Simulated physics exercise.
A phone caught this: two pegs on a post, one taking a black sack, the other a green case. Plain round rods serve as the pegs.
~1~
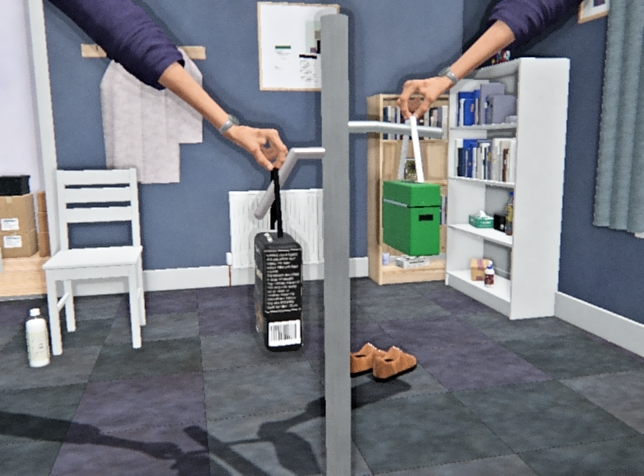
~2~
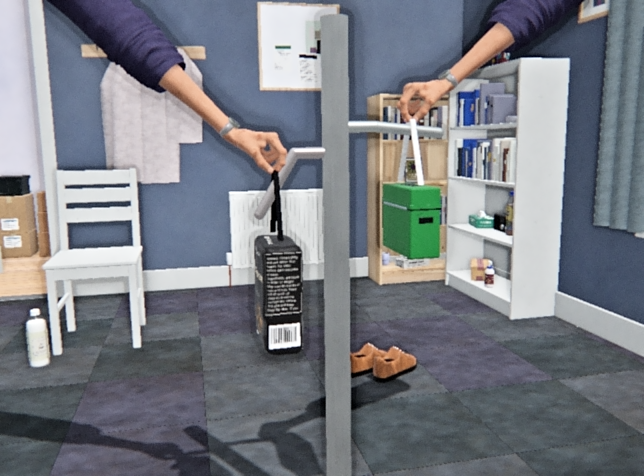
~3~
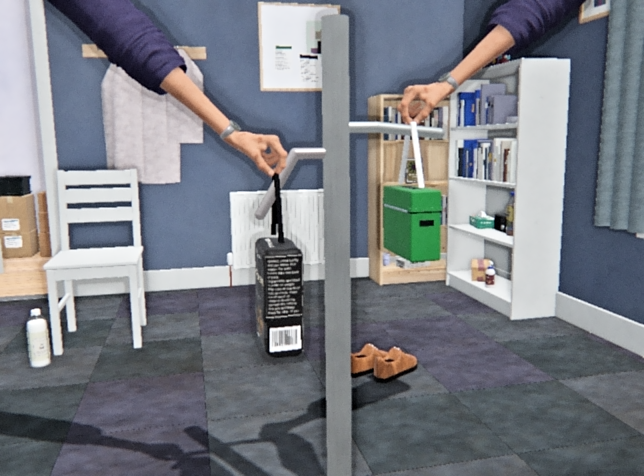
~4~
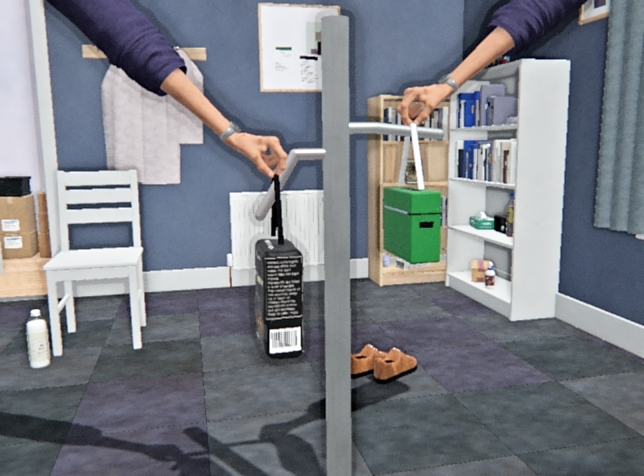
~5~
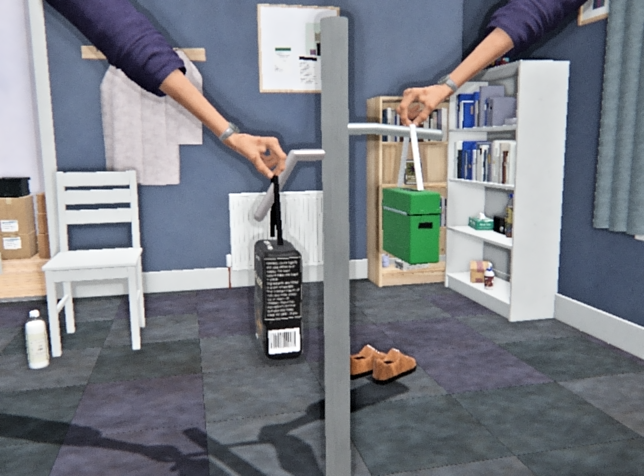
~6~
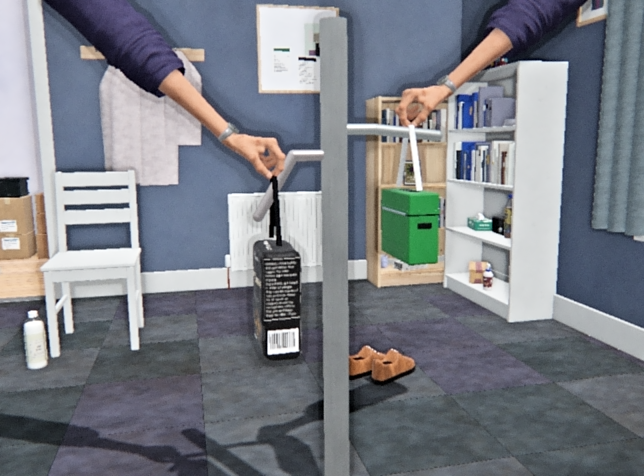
Two hands, reaching in from the upper left and upper right in dark purple sleeves, lower a black box-shaped bag and a green case by their straps very slightly beside a grey post's two pegs, the left sloping steeply down, the right about level. Behind them, seen from the front, a blue-walled room holds a white chair, bookshelves and brown shoes on dark tiles. The camera barely shifts.
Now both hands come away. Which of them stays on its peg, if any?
My prediction: The black sack falls away; the green case does not fall.
Then, 0.28 s later than the last view, black sack falling near (279, 387); green case hanging from its loop near (408, 225).
Then, 0.52 s later than the last view, black sack on the floor; green case hanging from its loop near (410, 226).
Finally, black sack on the floor; green case hanging from its loop near (411, 226). The black sack slips off its peg and the green case holds on.
